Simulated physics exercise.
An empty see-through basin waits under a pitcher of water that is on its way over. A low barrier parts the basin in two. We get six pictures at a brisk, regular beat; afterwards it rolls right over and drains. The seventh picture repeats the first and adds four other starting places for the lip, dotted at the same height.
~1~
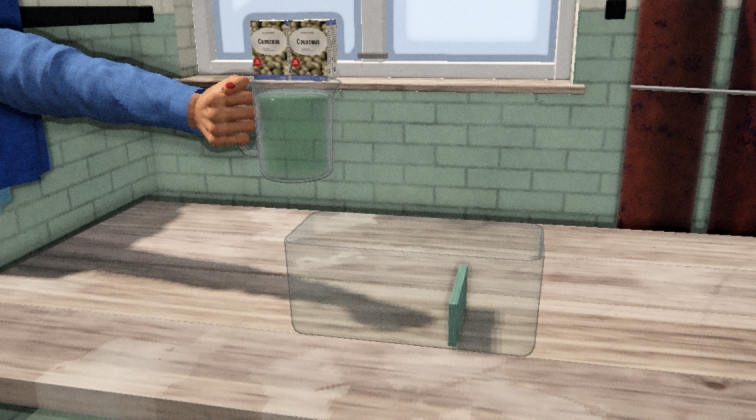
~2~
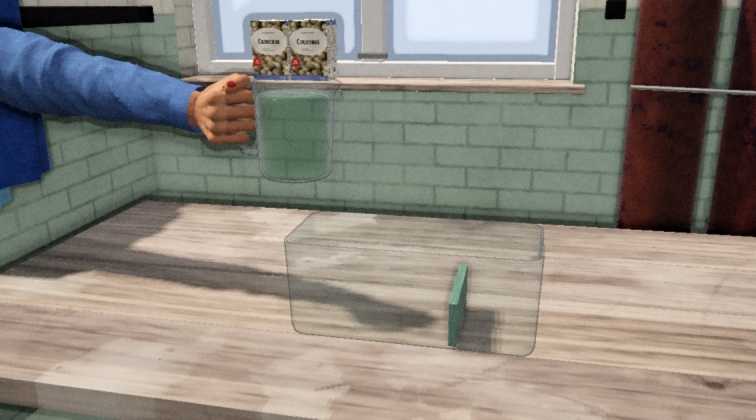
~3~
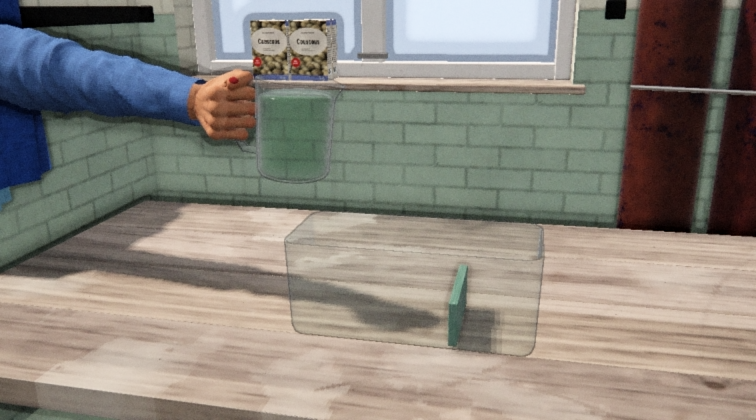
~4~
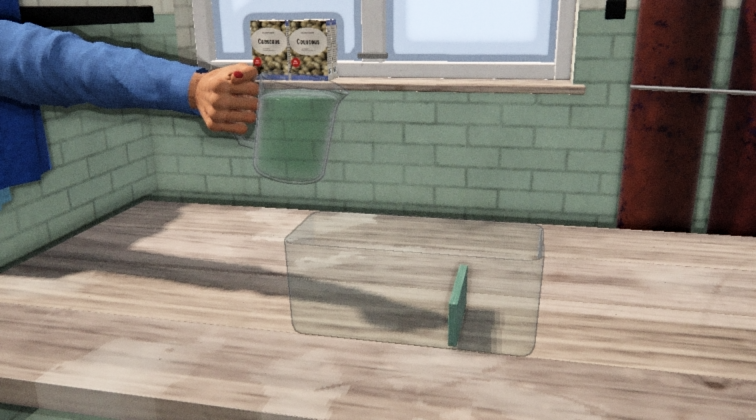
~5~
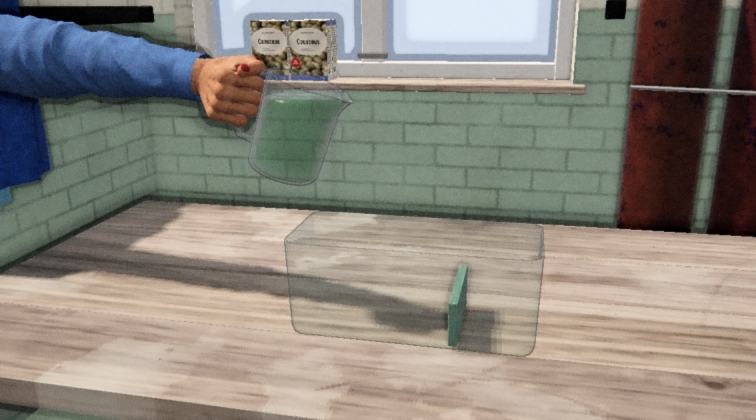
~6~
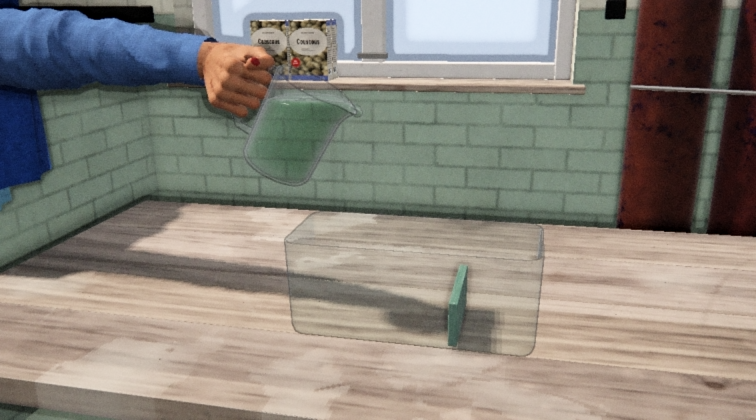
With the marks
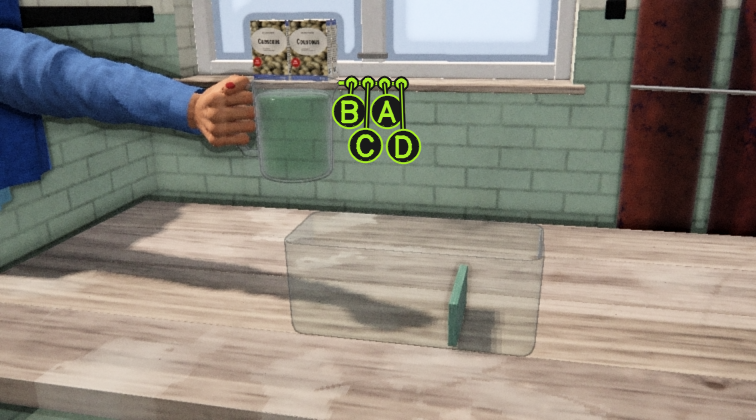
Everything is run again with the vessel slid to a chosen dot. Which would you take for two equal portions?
I would pick spot D.
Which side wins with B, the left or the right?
The left side.
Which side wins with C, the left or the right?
More ends on the left.
On the marked copy, A at (384, 83); B at (351, 83); C at (367, 83); D at (401, 83).
For spot A, about 81 % ends left of the wall and 17 % right of it.
For spot B, about 96 % ends left of the wall and 3 % right of it.
For spot C, about 95 % ends left of the wall and 2 % right of it; 3 % is lost outside.
For spot D, about 47 % ends left of the wall and 52 % right of it.
